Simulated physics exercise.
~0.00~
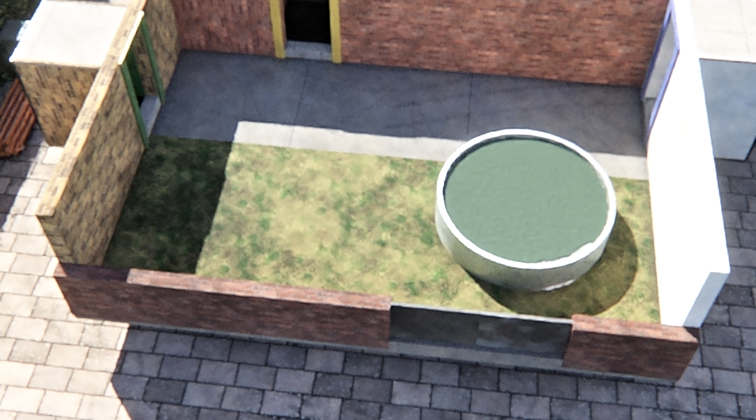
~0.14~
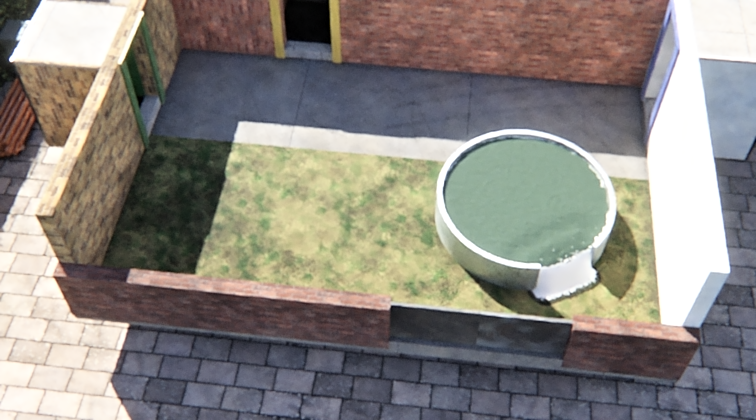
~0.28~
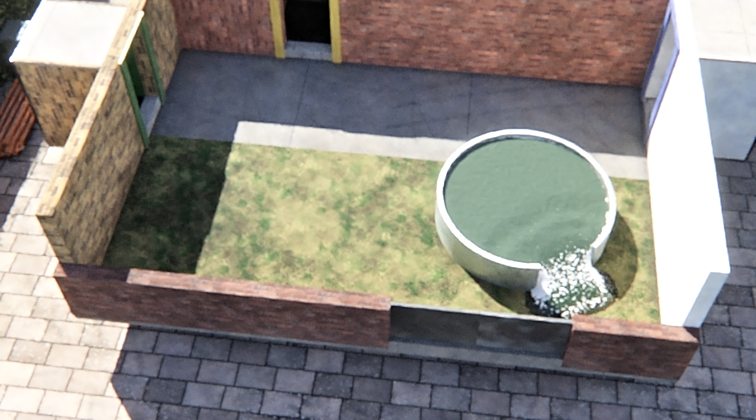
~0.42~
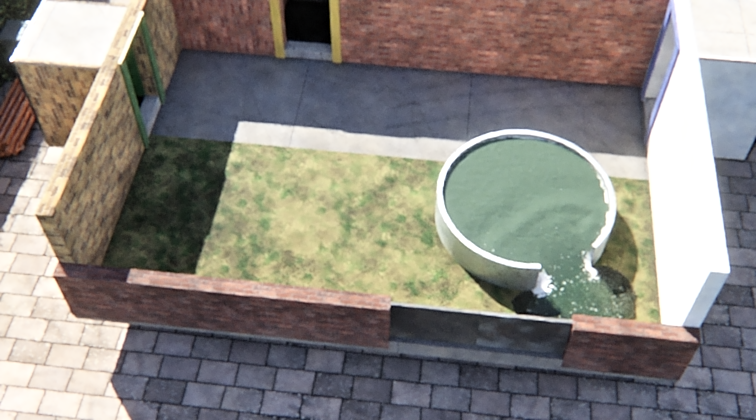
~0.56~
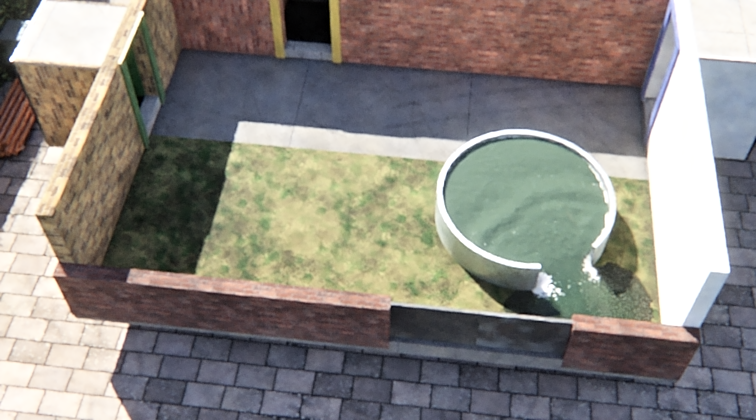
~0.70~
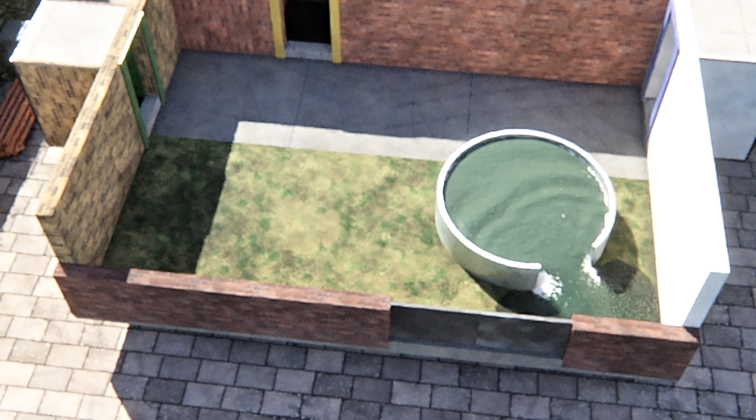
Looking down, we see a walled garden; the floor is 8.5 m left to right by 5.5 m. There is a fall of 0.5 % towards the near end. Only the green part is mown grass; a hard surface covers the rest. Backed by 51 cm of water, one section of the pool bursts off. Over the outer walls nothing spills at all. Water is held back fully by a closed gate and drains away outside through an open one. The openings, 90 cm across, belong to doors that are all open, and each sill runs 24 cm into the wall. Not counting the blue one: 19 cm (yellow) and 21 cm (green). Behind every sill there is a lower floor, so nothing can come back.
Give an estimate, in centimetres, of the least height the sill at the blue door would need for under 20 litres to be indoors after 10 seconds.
Some 8 cm above the ground.
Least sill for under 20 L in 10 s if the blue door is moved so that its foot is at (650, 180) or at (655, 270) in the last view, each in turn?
Minimums: About 8.0 cm and 15 cm.
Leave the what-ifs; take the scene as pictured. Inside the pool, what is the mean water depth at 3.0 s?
About 31 centimetres.
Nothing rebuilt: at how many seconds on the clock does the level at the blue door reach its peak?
It peaks around 7.0 s.
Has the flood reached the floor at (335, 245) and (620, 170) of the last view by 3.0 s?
Taking them as asked: Spared, then awash.
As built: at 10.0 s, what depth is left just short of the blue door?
It stands about 9.0 centimetres deep.
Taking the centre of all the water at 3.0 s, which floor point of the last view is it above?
Around (546, 245).
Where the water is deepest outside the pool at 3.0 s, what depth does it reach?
34 cm.
After 1.4 s water covers 10 % of the floor, deepest (44 cm) near (650, 354); it has not reached the blue door.
After 3.0 s water covers 20 % of the floor, deepest (34 cm) near (663, 355); it has not reached the blue door.
After 10.0 s water covers 90 % of the floor, deepest (14 cm) near (587, 347); 9 cm at the blue door, 5 litres in over its 11 cm sill.
At the blue door as built, the water arrived by 3.4 s and peaked near 10 cm at 7.2 s.
With a sill of 7 cm, 26 litres would have come in within the 10 s; with 9.5 cm, 10 litres. So under 20 litres takes about 8 cm.
